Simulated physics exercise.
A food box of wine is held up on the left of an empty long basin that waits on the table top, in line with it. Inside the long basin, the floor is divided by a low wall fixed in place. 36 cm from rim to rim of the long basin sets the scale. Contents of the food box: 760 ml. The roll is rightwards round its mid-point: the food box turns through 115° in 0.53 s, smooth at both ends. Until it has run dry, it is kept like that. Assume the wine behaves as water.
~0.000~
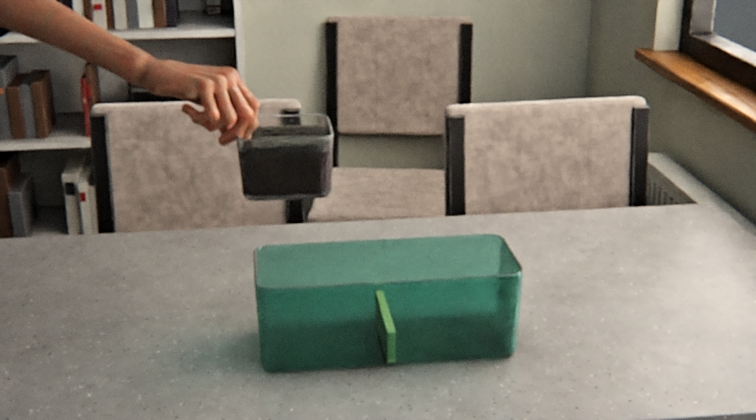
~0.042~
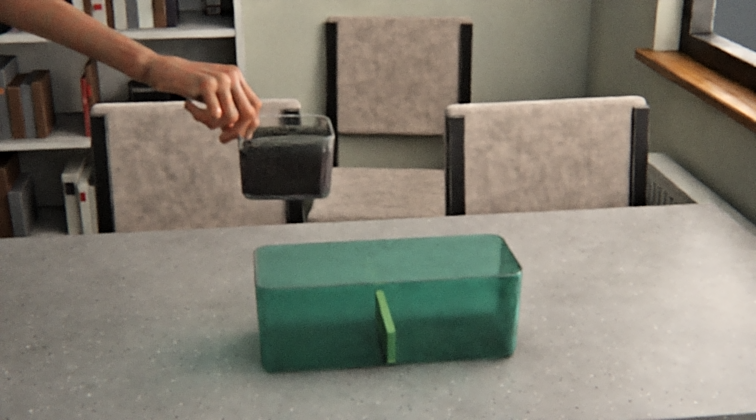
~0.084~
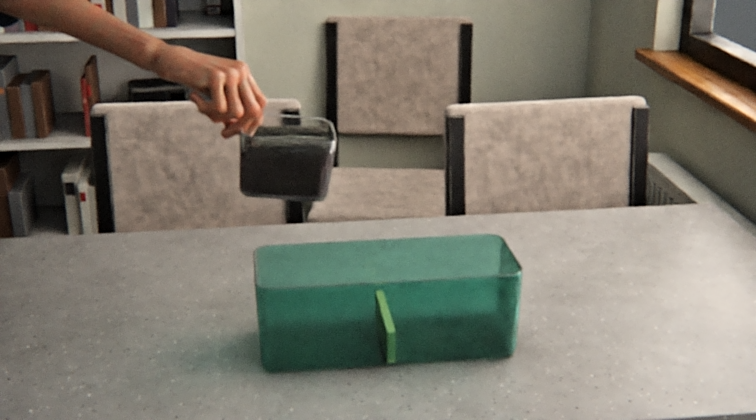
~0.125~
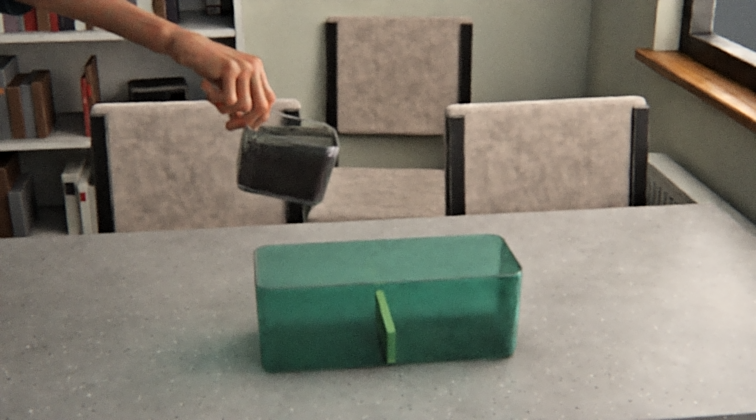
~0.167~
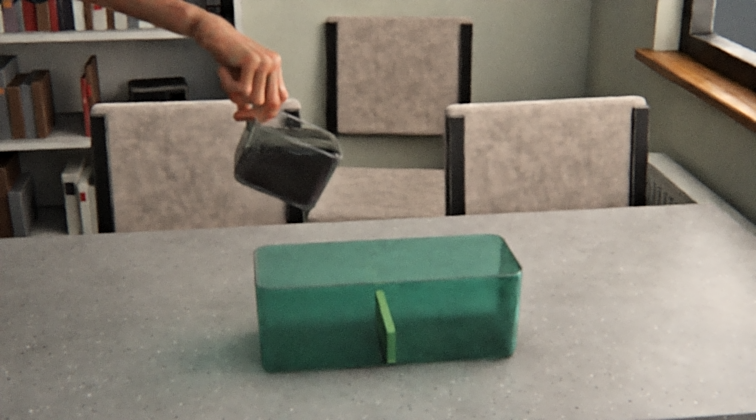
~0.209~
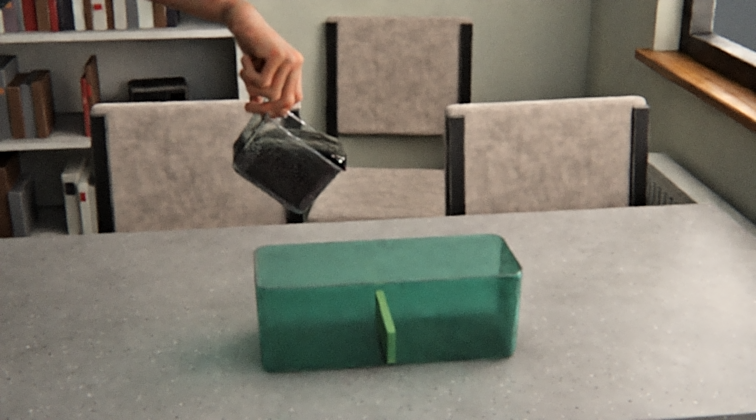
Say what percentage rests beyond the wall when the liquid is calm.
Roughly 39 per cent rests beyond the wall.
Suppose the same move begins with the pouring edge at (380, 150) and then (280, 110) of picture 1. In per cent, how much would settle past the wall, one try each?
Some 90 and 10 per cent, in that order.
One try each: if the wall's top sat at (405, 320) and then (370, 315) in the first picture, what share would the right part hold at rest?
Try 1: 25 %; try 2: 65 %.
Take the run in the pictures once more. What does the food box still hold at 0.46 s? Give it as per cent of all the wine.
Roughly 20 percent.
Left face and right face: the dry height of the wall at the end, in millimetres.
For the left, around 28 mm; for the right, around 34 mm.
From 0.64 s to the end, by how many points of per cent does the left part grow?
I'd say near 6 percent.
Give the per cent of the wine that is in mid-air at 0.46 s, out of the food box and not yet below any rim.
46 per cent.
After 0.46 s the tilt is 109° and 21 per cent is still to pour, 10 is left of the wall and 23 right of it.
After 0.64 s the tilt is 115° and 2 per cent is still to pour, 51 is left of the wall and 39 right of it.
After 0.82 s the tilt is 115° and 0 per cent is still to pour, 54 is left of the wall and 38 right of it.
After 1.03 s the tilt is 115° and 0 per cent is still to pour, 56 is left of the wall and 39 right of it.
In the end 57 per cent lies left of the wall, 39 right of it and 5 outside.
